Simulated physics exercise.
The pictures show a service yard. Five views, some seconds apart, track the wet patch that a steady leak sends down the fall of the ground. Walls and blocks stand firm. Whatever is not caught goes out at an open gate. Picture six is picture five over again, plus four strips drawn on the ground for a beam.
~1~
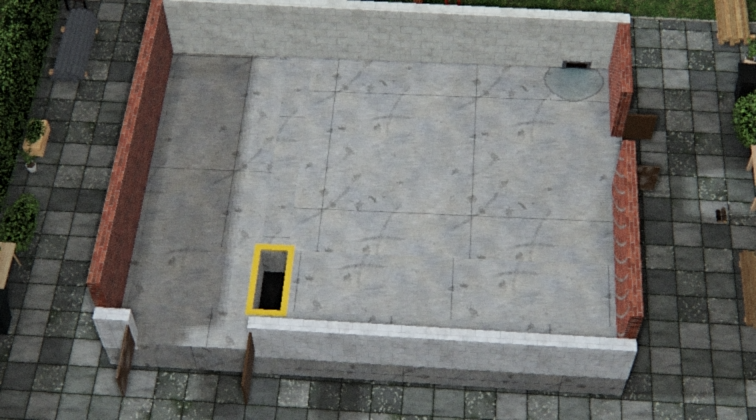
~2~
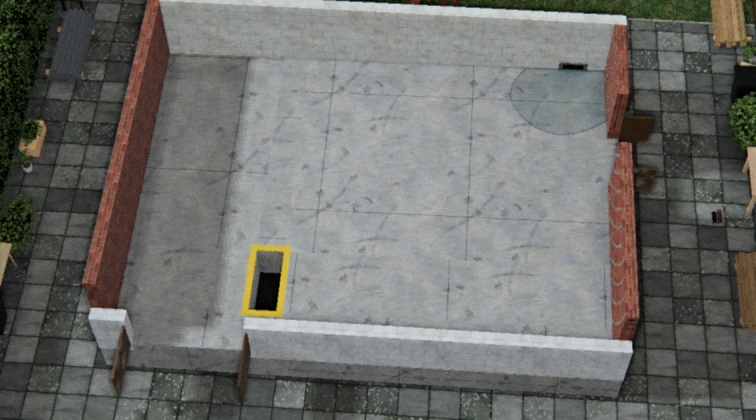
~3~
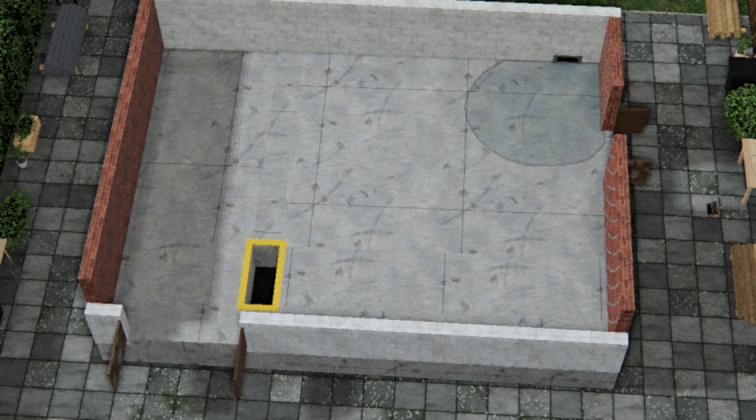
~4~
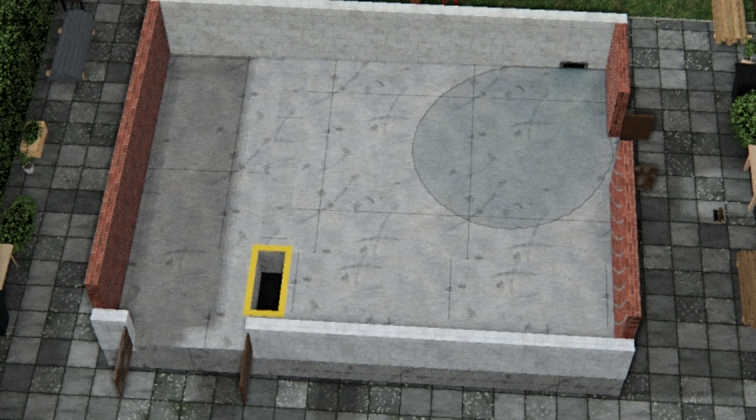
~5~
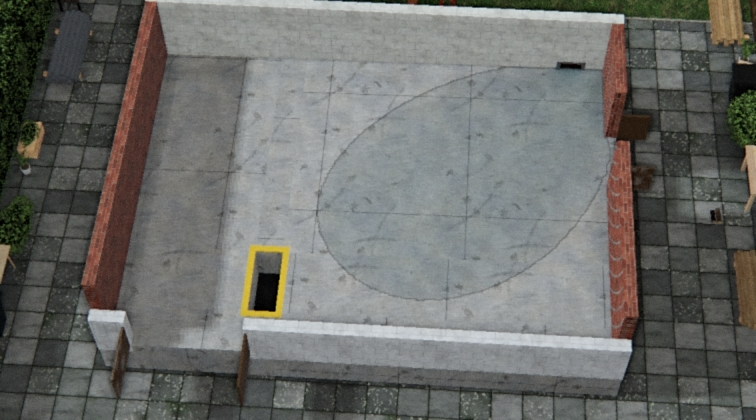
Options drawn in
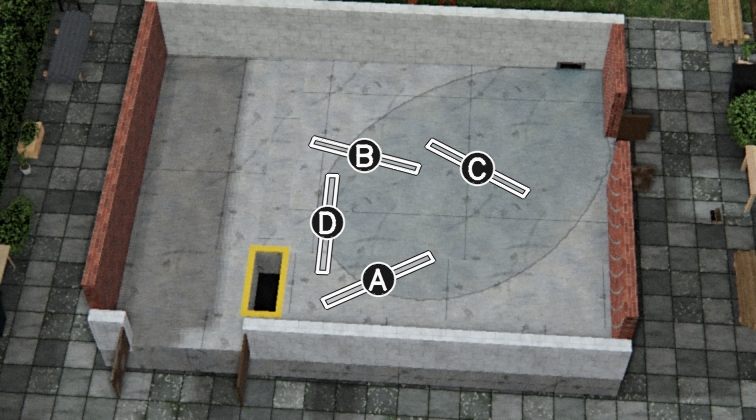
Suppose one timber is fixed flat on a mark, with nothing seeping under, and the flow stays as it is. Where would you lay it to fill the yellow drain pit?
The answer is position A.
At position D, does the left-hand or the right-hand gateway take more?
The left gate.
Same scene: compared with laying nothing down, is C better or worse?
Position C is worse.
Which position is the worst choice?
C it is.
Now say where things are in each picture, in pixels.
Outfall at (577, 64); yellow drain pit at (270, 280); open gate at (196, 336); open gate at (611, 160); water covers 1 % of the ground and shows as far out as (586, 95); yellow drain pit still dry.
Water covers 4 % of the ground and shows as far out as (525, 117); yellow drain pit still dry.
Water covers 10 % of the ground and shows as far out as (496, 149); yellow drain pit still dry.
Water covers 19 % of the ground and shows as far out as (436, 196); yellow drain pit still dry.
Water covers 35 % of the ground and shows as far out as (381, 290); yellow drain pit still dry.
On the marked copy, A from (324, 303) to (431, 256); B from (312, 141) to (417, 169); C from (429, 143) to (525, 193); D from (322, 272) to (332, 175).
With A, about 49 % of the stream runs into the yellow drain pit, about 50 % out by the gates.
With B, about 36 % of the stream runs into the yellow drain pit, about 62 % out by the gates.
With C, about 15 % of the stream runs into the yellow drain pit, about 85 % out by the gates.
With D, about 26 % of the stream runs into the yellow drain pit, about 73 % out by the gates.
